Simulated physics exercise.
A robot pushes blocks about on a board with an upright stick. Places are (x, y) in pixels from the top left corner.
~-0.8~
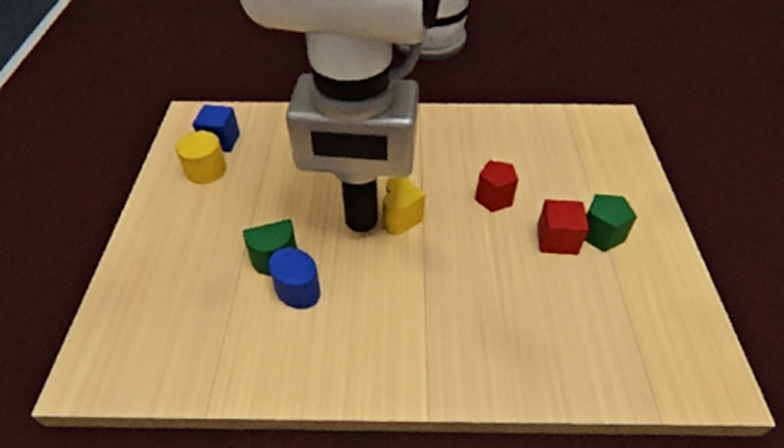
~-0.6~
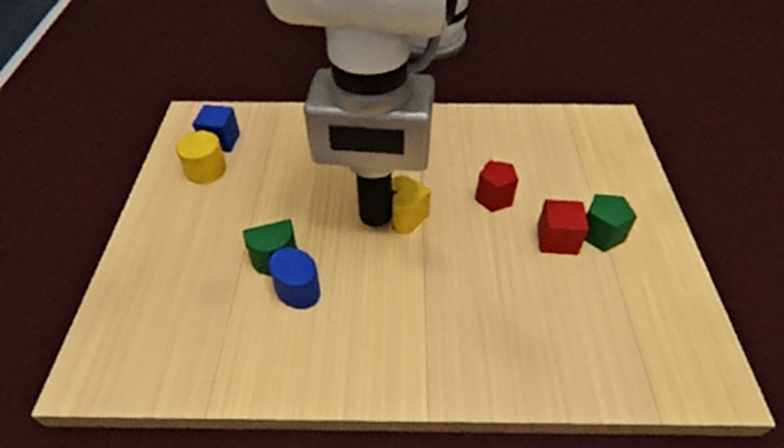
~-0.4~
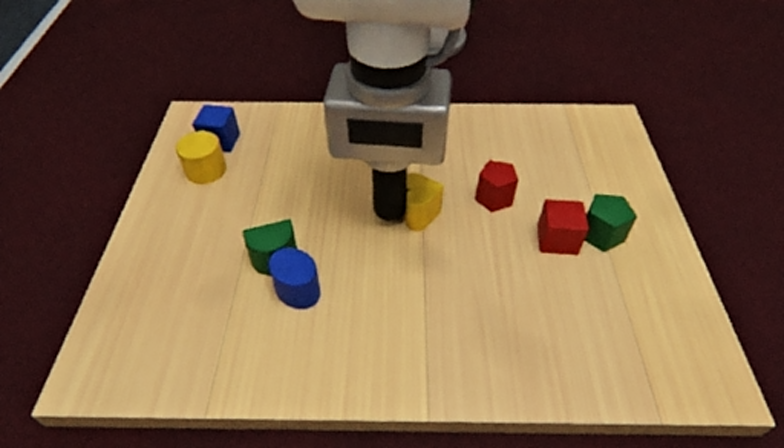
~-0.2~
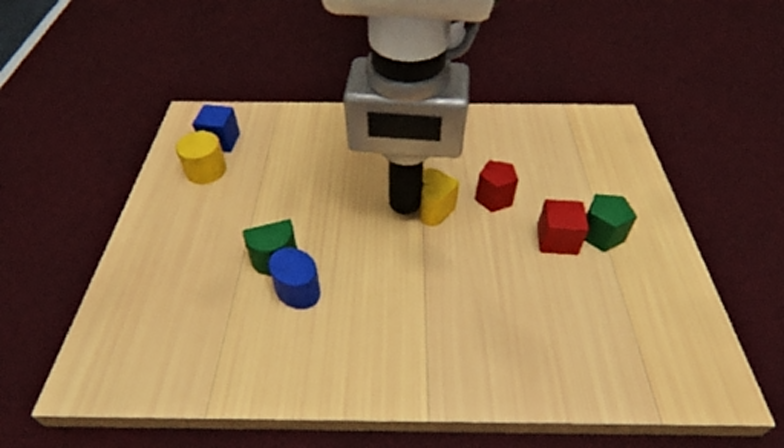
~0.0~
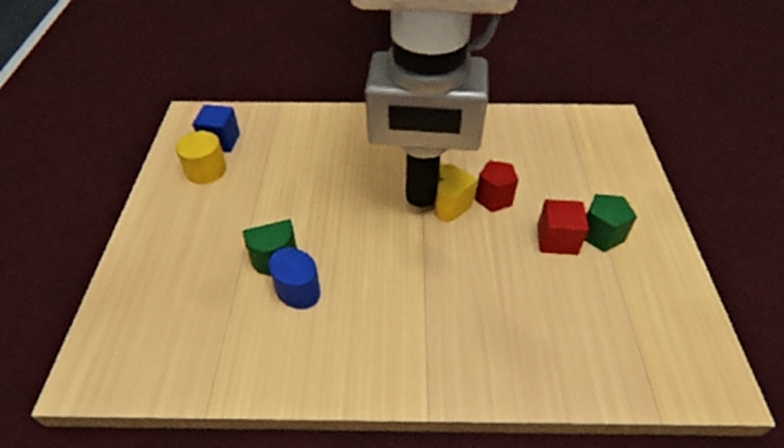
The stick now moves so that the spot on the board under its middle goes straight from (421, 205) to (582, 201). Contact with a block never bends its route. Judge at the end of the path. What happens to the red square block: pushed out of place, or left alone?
Not moved.
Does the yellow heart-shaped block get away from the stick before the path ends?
No, that is not what happens.
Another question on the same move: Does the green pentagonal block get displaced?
The answer is yes.
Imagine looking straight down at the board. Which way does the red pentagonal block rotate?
The block turns counter-clockwise.
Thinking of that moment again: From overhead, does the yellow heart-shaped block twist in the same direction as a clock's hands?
Yes, it checks out.
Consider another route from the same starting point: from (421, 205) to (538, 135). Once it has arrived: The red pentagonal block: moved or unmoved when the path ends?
It travels a centimetre or more.
The first path, step by step. One third of the way, stick at (477, 195); yellow heart-shaped block at (511, 181); red pentagonal block at (530, 163).
Two thirds of the way, stick at (531, 194); yellow heart-shaped block at (567, 182), turned 20° clockwise; red pentagonal block at (557, 154), turned 35° anticlockwise.
At the end, stick at (585, 193); yellow heart-shaped block at (623, 183), turned 25° clockwise; red pentagonal block at (559, 152), turned 45° anticlockwise; red square block not moved; green pentagonal block at (627, 215), turned 40° clockwise.
